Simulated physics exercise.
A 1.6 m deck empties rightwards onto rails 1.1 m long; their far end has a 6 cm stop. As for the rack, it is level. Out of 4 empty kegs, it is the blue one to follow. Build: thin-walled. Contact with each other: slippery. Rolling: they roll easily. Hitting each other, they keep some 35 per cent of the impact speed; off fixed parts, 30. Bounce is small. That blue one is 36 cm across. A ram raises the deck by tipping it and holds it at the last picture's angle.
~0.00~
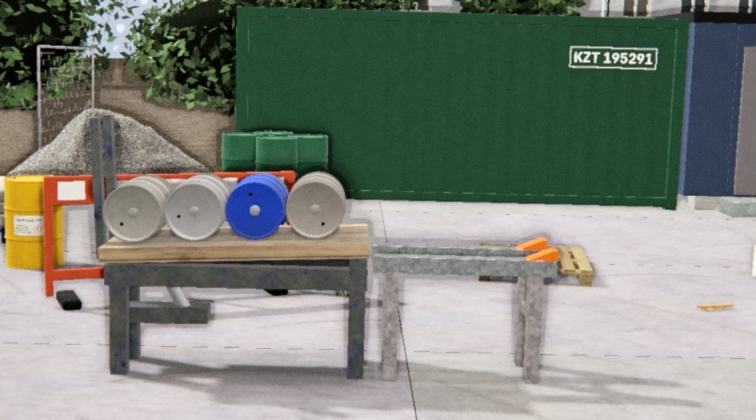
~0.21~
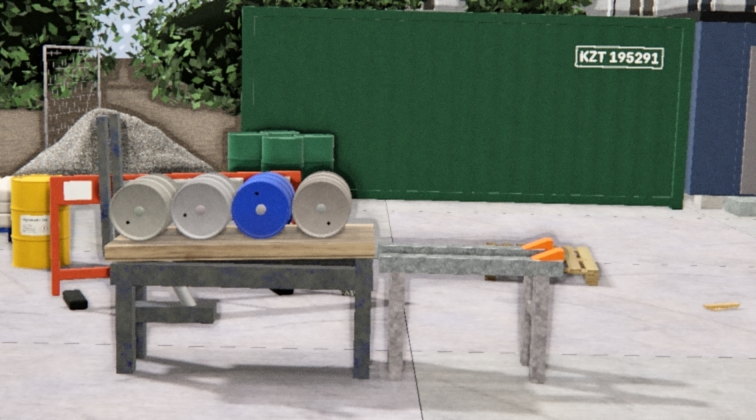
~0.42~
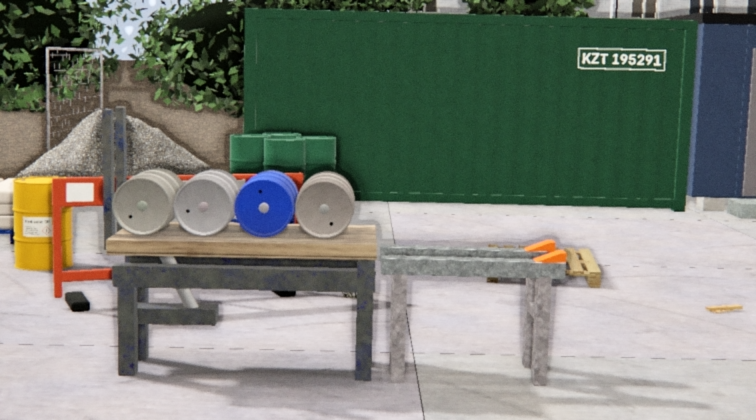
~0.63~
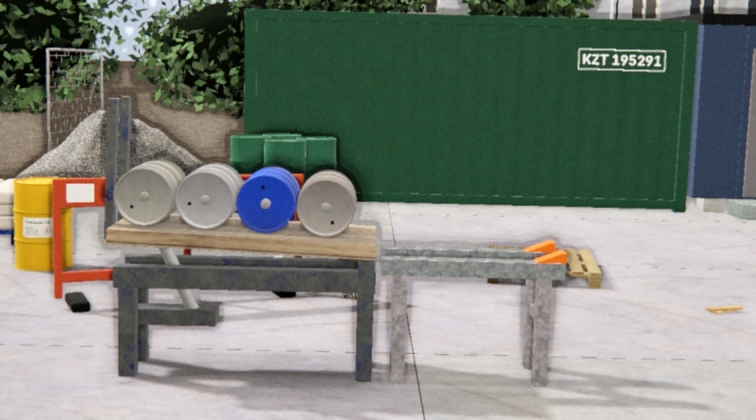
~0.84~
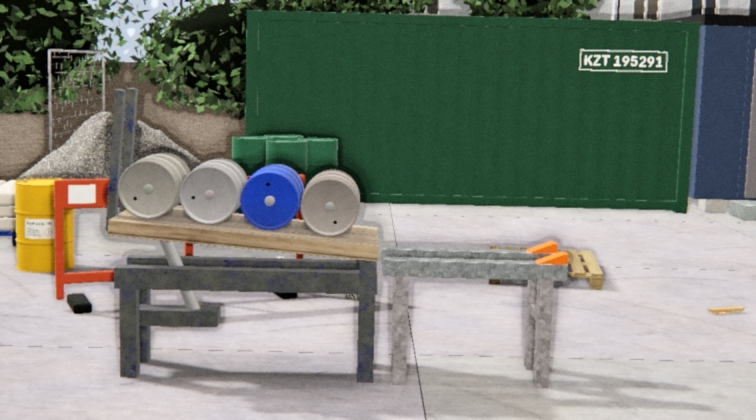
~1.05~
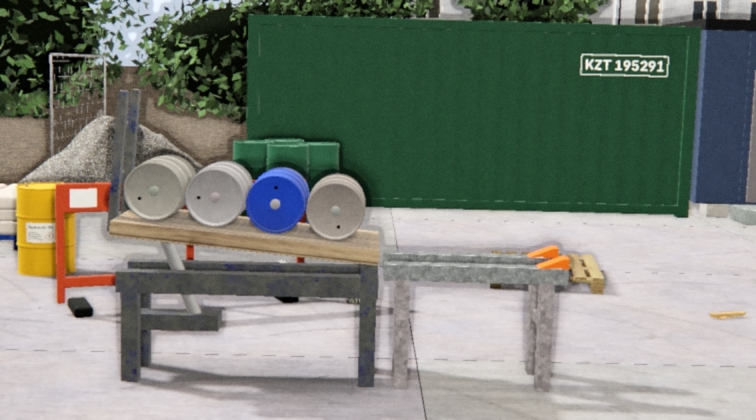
A long green shipping container stands across a pale concrete yard, seen from the side at a distance, with leafy bushes and a gravel heap behind. Four kegs, the third one blue and the others greyish, sit on a wooden deck beside grey rails with orange ends. The deck's left end rises, tilting it down to the right, and the kegs shift slightly rightwards as the view drifts a little.
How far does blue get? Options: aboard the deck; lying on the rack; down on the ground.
It ends up lying on the rack.
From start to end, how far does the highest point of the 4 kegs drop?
Drop: Approx. 10 centimetres.
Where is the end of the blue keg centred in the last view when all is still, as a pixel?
Around (529, 238).
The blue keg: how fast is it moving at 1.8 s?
The speed is close to 0.4 m/s.
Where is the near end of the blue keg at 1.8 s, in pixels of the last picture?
(313, 210), roughly.
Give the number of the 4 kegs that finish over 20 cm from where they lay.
4.
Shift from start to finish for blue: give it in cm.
For blue, the shift is 160.
By 1.8 s, blue is on the deck, 40 cm from the hinge, rolling right; 0 lost over the end.
By 2.7 s, blue is on the rack, 100 cm from the rack's far end, rolling right; 0 lost over the end.
Finally (6.1 s), blue is on the rack, 25 cm from the rack's far end; 1 lost over the end.
